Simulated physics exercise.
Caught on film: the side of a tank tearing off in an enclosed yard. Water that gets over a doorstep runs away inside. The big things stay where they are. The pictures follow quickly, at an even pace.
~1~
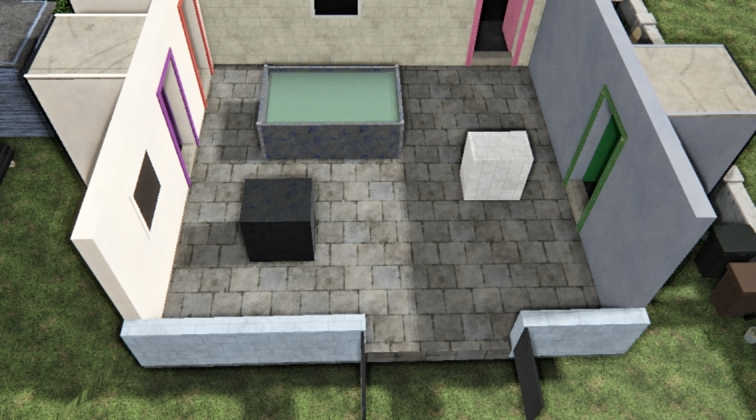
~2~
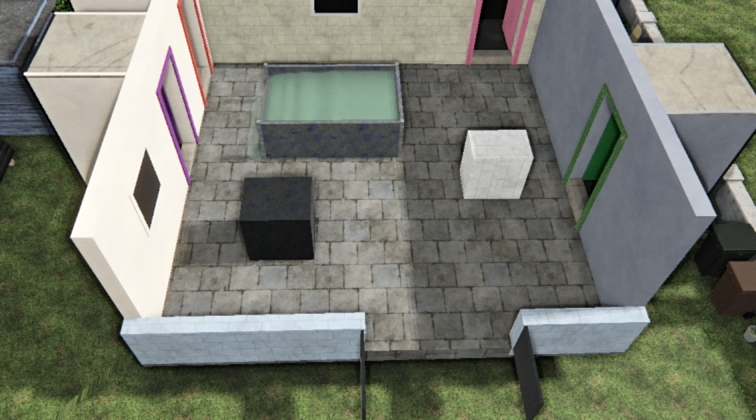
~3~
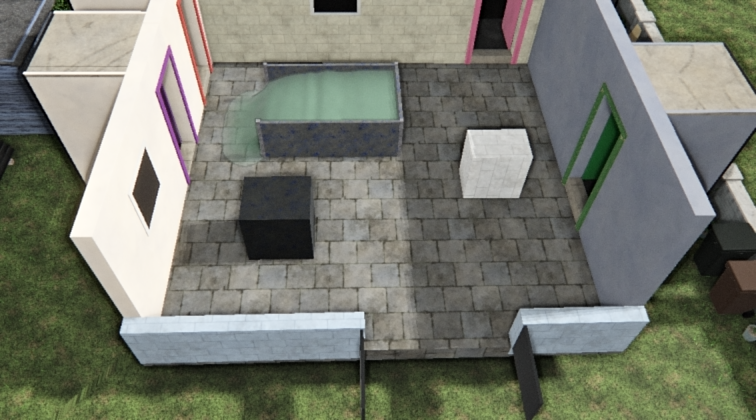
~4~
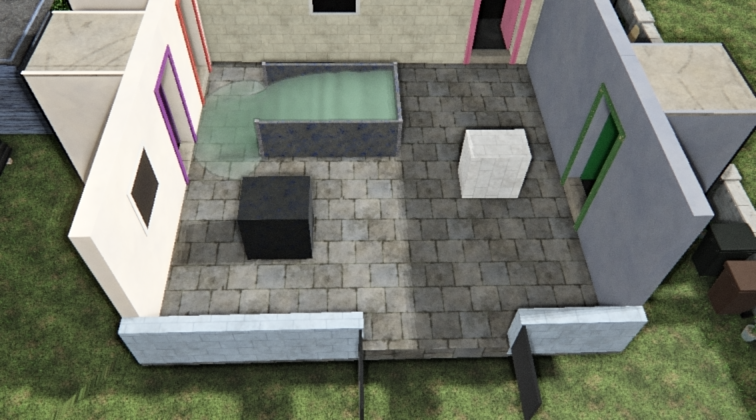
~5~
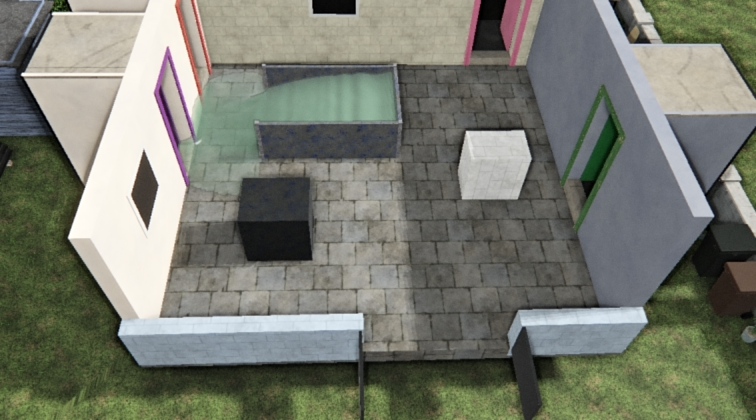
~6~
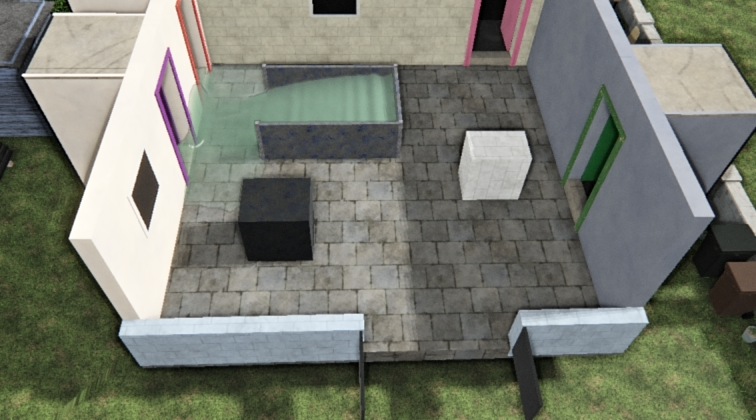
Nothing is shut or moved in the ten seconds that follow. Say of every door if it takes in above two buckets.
The green door stays under that; the pink door stays under that; the red door takes more than that; the purple door takes more than that.
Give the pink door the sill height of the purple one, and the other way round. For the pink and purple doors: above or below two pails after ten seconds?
In short: Pink takes more, purple floods.
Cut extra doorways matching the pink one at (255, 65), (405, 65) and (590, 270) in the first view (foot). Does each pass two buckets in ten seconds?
As listed: Is over, lets less in, lets less in.
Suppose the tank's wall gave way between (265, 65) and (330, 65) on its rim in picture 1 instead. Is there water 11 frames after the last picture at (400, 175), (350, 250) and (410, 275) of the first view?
In turn: Not flooded, clear, not flooded.
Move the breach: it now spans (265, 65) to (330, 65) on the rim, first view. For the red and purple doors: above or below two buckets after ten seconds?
In short: Red door floods, purple door takes less.
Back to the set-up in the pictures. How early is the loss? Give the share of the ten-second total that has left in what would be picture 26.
Near 80 in a hundred.
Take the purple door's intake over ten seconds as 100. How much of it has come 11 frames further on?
Close to 60 %.
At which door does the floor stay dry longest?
That is the green door.
A moment on, water covers 15 % of the floor; the green door not reached, the pink door not reached, the red door under two buckets in, the purple door far over two buckets in.
Next, water covers 25 % of the floor; the green door not reached, the pink door not reached, the red door over two buckets in, the purple door far over two buckets in.
Then, water covers 45 % of the floor; the green door not reached, the pink door wet at the sill, nothing in, the red door far over two buckets in, the purple door far over two buckets in.
Later, water covers 80 % of the floor; the green door wet at the sill, nothing in, the pink door wet at the sill, nothing in, the red door far over two buckets in, the purple door far over two buckets in.
In the end, water covers 95 % of the floor; the green door wet at the sill, nothing in, the pink door under two buckets in, the red door far over two buckets in, the purple door far over two buckets in.
